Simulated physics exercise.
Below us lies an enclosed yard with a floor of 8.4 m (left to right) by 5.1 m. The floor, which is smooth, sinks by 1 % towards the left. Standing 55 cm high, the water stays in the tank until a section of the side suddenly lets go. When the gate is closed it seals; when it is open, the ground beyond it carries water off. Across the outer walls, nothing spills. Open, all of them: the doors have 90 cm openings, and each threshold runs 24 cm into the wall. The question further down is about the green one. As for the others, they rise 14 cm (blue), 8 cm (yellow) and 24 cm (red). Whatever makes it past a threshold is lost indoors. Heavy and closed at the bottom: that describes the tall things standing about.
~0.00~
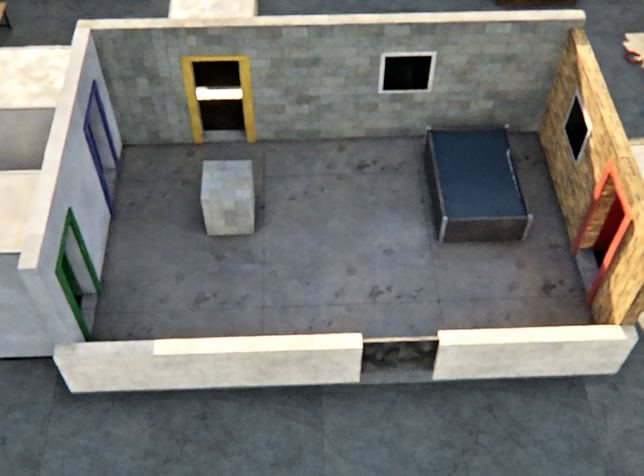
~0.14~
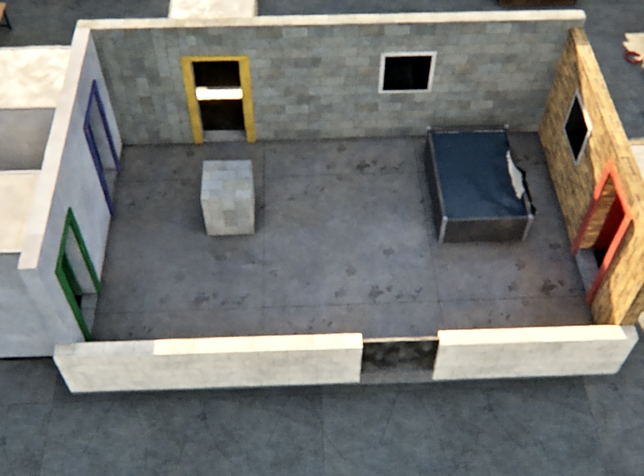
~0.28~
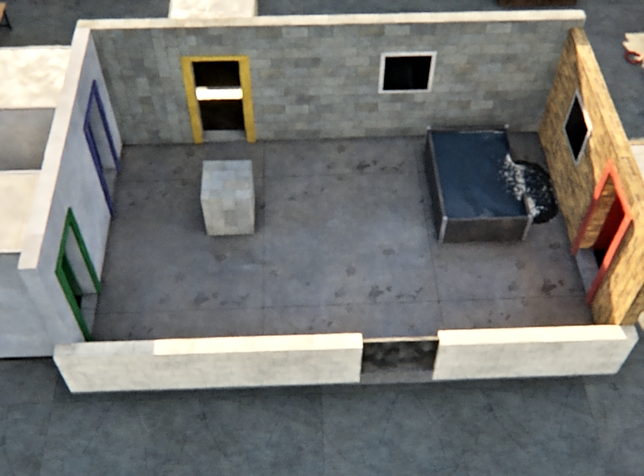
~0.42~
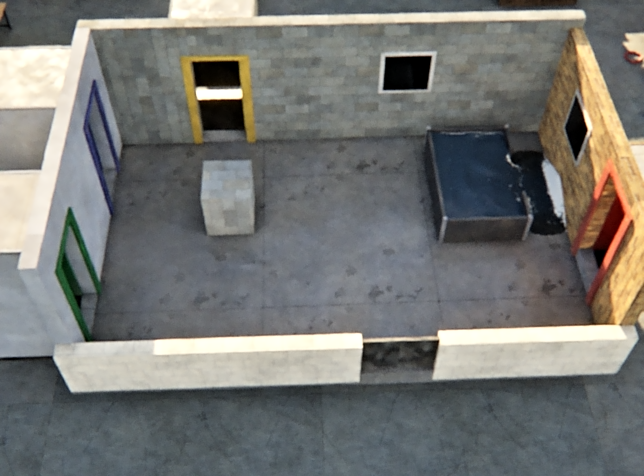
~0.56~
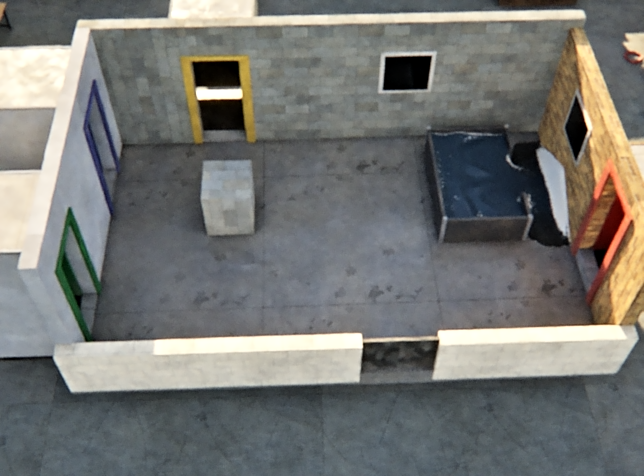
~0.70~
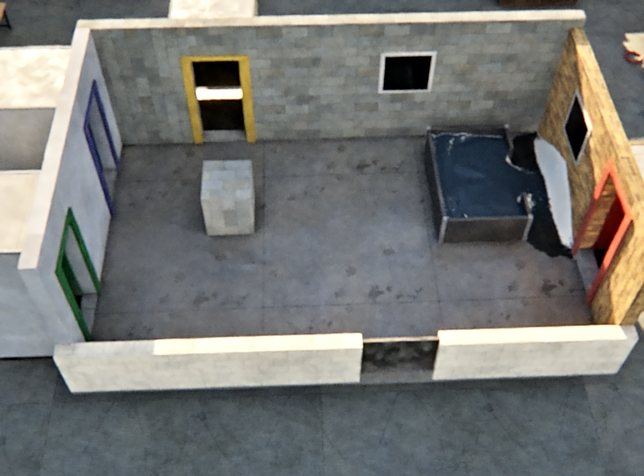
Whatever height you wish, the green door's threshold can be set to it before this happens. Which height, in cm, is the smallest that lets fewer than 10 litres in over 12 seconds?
The smallest is roughly 7.5 cm.
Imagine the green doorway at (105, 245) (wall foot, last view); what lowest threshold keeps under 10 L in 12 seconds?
Roughly 6.5 cm.
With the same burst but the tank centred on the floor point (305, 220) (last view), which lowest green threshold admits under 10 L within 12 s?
Then about 7.0 centimetres at the least.
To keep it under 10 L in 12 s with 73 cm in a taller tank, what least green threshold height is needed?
In that case, roughly 11.0 cm.
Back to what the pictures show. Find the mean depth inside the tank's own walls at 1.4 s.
About 36 cm.
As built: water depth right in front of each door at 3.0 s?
Depths in cm: Green 0, blue 0, yellow 0, red 7.
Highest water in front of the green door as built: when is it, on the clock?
Peak: Close to 8.5 s.
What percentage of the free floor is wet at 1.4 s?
Roughly 10 percent.
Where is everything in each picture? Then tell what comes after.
The tank at (477, 174) is whole and still, 55 cm deep; the green door at (80, 283) is dry, in the first picture.
The front is at (530, 211), 0.3 m from the gap at (512, 185); 0.3 m2 of floor is wet, 55 cm left at the back, in the second picture.
The gap is at (511, 187), the front 0.7 m out at (553, 210); the back of the tank holds 55 cm, in the third picture.
The front is at (564, 228), 0.9 m from the gap at (511, 187); 1.4 m2 of floor is wet, 53 cm left at the back, in the fourth picture.
Water pours out at (512, 186) and has run 1.1 m, to (568, 240); about 13 cm deep outside, 47 cm at the back, in the fifth picture.
The gap is at (512, 186), the front 1.3 m out at (536, 133); the back of the tank holds 47 cm; the green door at (80, 283), 7.9 m from the gap, is still 7.8 m from the nearest water, in the sixth picture.
After 1.4 s water covers 10 % of the floor, deepest (42 cm) near (533, 133); it has not reached the green door.
After 3.0 s water covers 30 % of the floor, deepest (26 cm) near (535, 139); it has not reached the green door.
After 12.0 s water covers 90 % of the floor, deepest (10 cm) near (87, 371); 9 cm at the green door, 15 litres in over its 7 cm threshold.
At the green door as built, the water arrived by 6.3 s and peaked near 10 cm at 8.6 s.
Run again over the same 12 s with other heights there, 20 litres in over 6.5 cm, 2 litres over 9 cm. The limit of 10 litres is kept from about 7.5 cm up.
